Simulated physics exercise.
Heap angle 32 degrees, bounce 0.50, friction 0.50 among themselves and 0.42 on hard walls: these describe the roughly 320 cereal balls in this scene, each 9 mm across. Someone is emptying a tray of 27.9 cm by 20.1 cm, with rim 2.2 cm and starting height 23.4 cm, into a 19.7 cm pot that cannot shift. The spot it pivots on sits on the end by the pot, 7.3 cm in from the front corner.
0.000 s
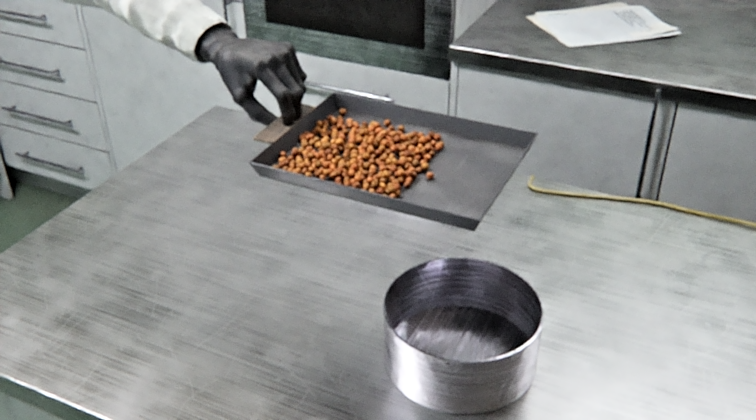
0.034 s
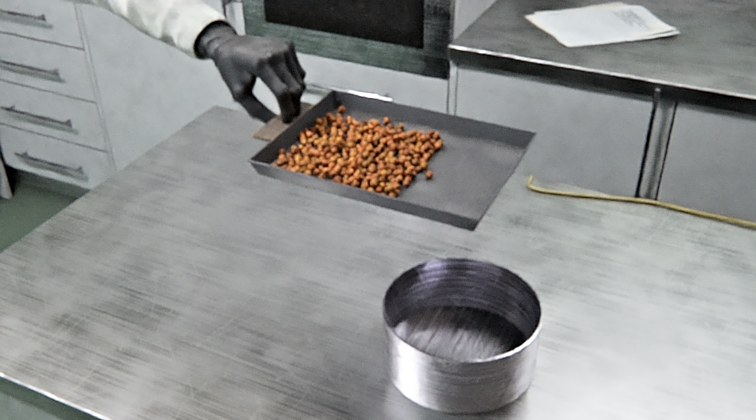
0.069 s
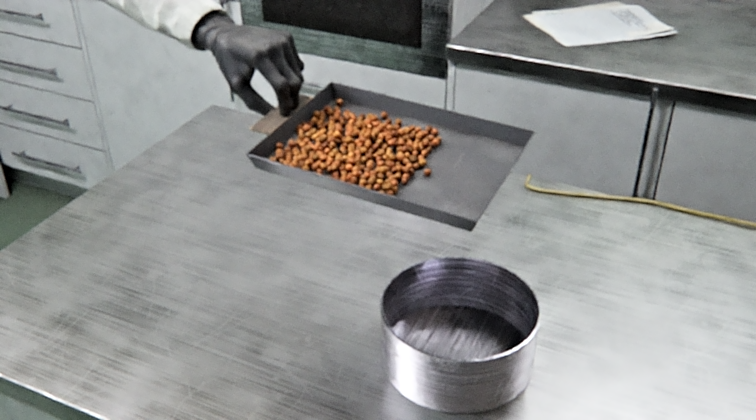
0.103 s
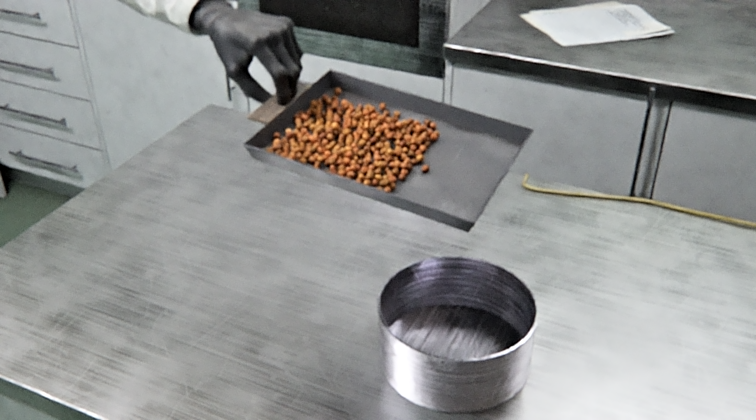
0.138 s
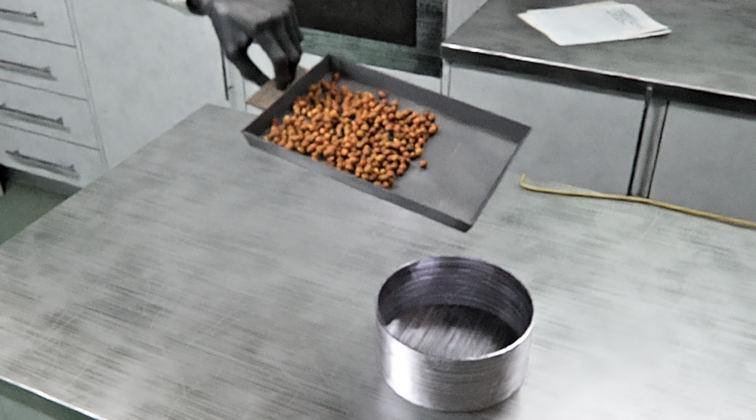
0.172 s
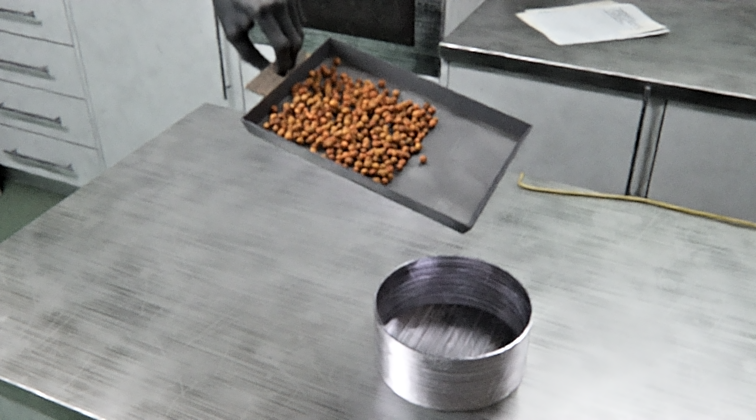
A gloved hand slowly, then more quickly, raises the left end of a dark rectangular tray holding a heap of small orange-brown balls, tilting it toward an empty round metal pot on a steel counter while the heap barely shifts.
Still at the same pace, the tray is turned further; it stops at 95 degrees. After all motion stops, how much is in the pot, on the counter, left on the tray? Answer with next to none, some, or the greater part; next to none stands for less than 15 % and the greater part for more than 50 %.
Pot: Some; counter: The greater part; left on the tray: Next to none.
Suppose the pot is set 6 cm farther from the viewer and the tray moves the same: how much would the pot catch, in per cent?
Close to 5 per cent, then.
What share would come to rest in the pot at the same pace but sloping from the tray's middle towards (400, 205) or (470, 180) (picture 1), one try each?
The share comes to roughly 75 in a hundred, then roughly 10 in a hundred.
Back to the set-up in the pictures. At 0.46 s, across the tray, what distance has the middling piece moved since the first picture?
About 6 cm.
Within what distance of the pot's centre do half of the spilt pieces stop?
About 22 cm from the centre.
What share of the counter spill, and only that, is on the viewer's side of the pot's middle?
I'd put it at around 90 per cent.
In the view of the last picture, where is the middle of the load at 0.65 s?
Approximately (487, 234) in the last view.
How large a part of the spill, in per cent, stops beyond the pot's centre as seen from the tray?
100 per cent.
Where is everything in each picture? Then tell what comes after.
In the first picture, tray tilt 0 degrees, front corners at (258, 161) and (475, 215); middle of the pieces at (362, 156); pot at (463, 305).
In the second picture, tray tilt 1 degrees, front corners at (257, 159) and (474, 215); middle of the pieces at (361, 155).
In the third picture, tray tilt 3 degrees, front corners at (255, 152) and (473, 215); middle of the pieces at (359, 150).
In the fourth picture, tray tilt 6 degrees, front corners at (253, 143) and (471, 217), lowest corner right front; middle of the pieces at (357, 143).
In the fifth picture, tray tilt 11 degrees, front corners at (251, 130) and (469, 218), lowest corner right front; middle of the pieces at (355, 133).
In the sixth picture, tray tilt 15 degrees, front corners at (250, 118) and (468, 220), lowest corner right front; middle of the pieces at (355, 124); pot at (453, 302). The tray's pace is about 135 degrees a second.
After 0.46 s, tilt 55 degrees; the tray holds 100 %, the pot 0 %.
After 0.65 s, tilt 81 degrees; the tray holds 60 %, the pot 0 %.
After 0.97 s, tilt 95 degrees; the tray holds 0 %, the pot 30 %.
By 1.6 s all is still; pot 30 %, counter 70 %, tray 0 %.
